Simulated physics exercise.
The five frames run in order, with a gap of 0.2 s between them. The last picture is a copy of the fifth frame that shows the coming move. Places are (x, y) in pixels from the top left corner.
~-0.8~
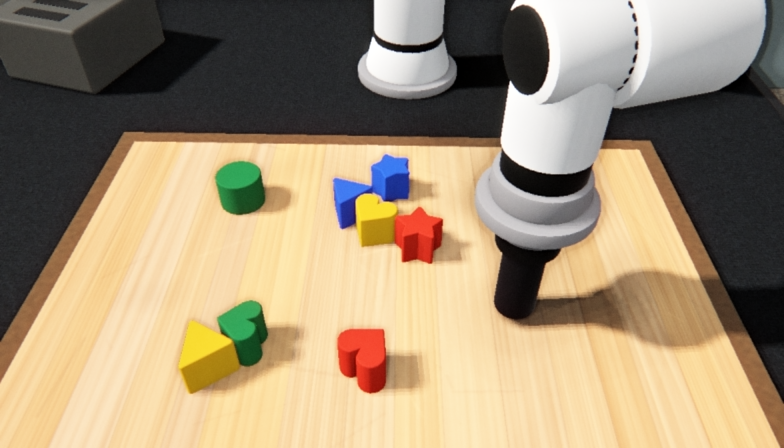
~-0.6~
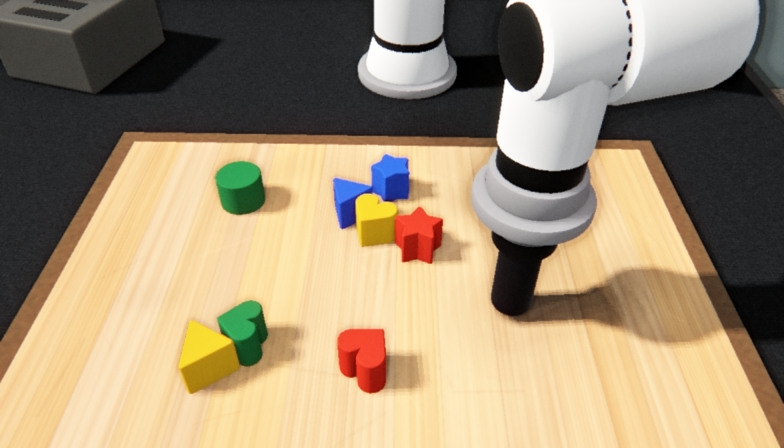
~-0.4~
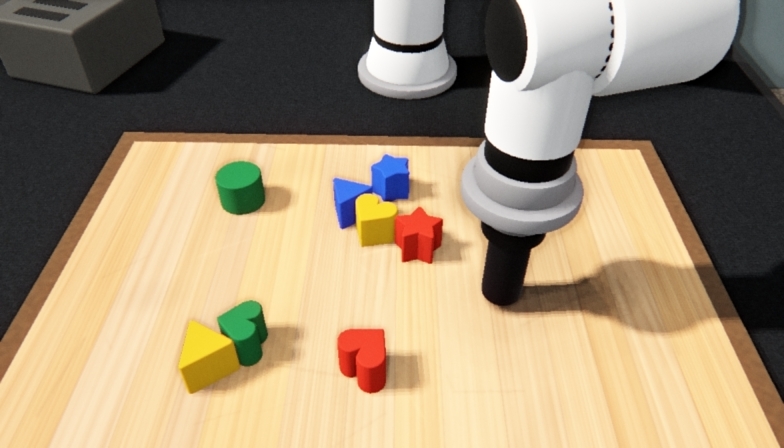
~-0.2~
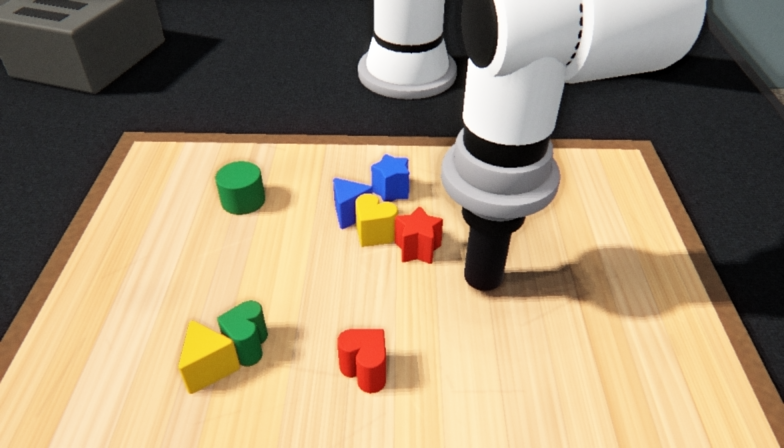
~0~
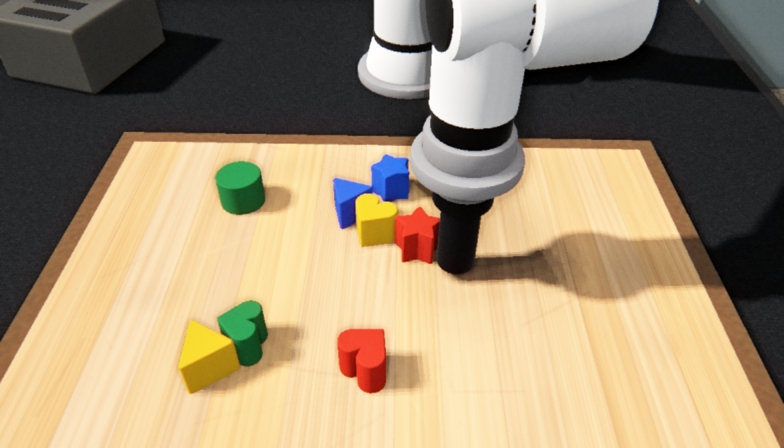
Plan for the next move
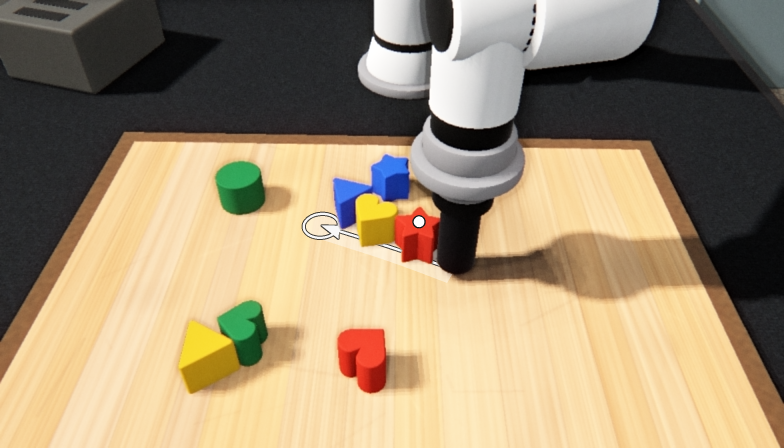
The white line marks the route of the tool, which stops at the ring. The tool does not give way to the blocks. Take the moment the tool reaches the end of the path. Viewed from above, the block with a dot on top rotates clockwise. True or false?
It is true.
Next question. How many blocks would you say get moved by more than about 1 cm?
Three or more blocks.
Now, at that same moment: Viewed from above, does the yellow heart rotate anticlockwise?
I believe so.
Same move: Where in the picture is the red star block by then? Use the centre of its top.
Its top middle: (315, 177).
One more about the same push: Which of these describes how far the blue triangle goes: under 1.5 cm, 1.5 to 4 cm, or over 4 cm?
Verdict: More than 4 cm.
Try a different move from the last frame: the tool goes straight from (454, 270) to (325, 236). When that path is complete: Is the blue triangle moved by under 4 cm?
My answer is no.
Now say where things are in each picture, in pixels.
In the first picture, tool's lower end (514, 305); blue triangle (349, 188); yellow heart (374, 207); blue star block (392, 165); red star block (419, 222).
In the second picture, tool (510, 302); blocks still.
In the third picture, tool (501, 292); blocks still.
In the fourth picture, tool (483, 278); blocks still.
In the fifth picture, tool (455, 262); blue triangle (349, 188); yellow heart (374, 207); blue star block (392, 165); red star block (419, 222).
Drawn move, from (454, 270) to (321, 226); the dot is on the red star block.
What follows on the original path. One third of the way, tool (408, 245); blue triangle (335, 181); yellow heart (358, 196), turned 45° anticlockwise; red star block (393, 204), turned 45° clockwise.
Two thirds of the way, tool (363, 231); blue triangle (315, 163), turned 35° clockwise; yellow heart (319, 181), turned 35° anticlockwise; red star block (350, 190), turned 45° clockwise.
At the end, tool (321, 218); blue triangle (309, 152), turned 60° clockwise; yellow heart (287, 166), turned 20° anticlockwise; blue star block still; red star block (315, 177), turned 55° clockwise.
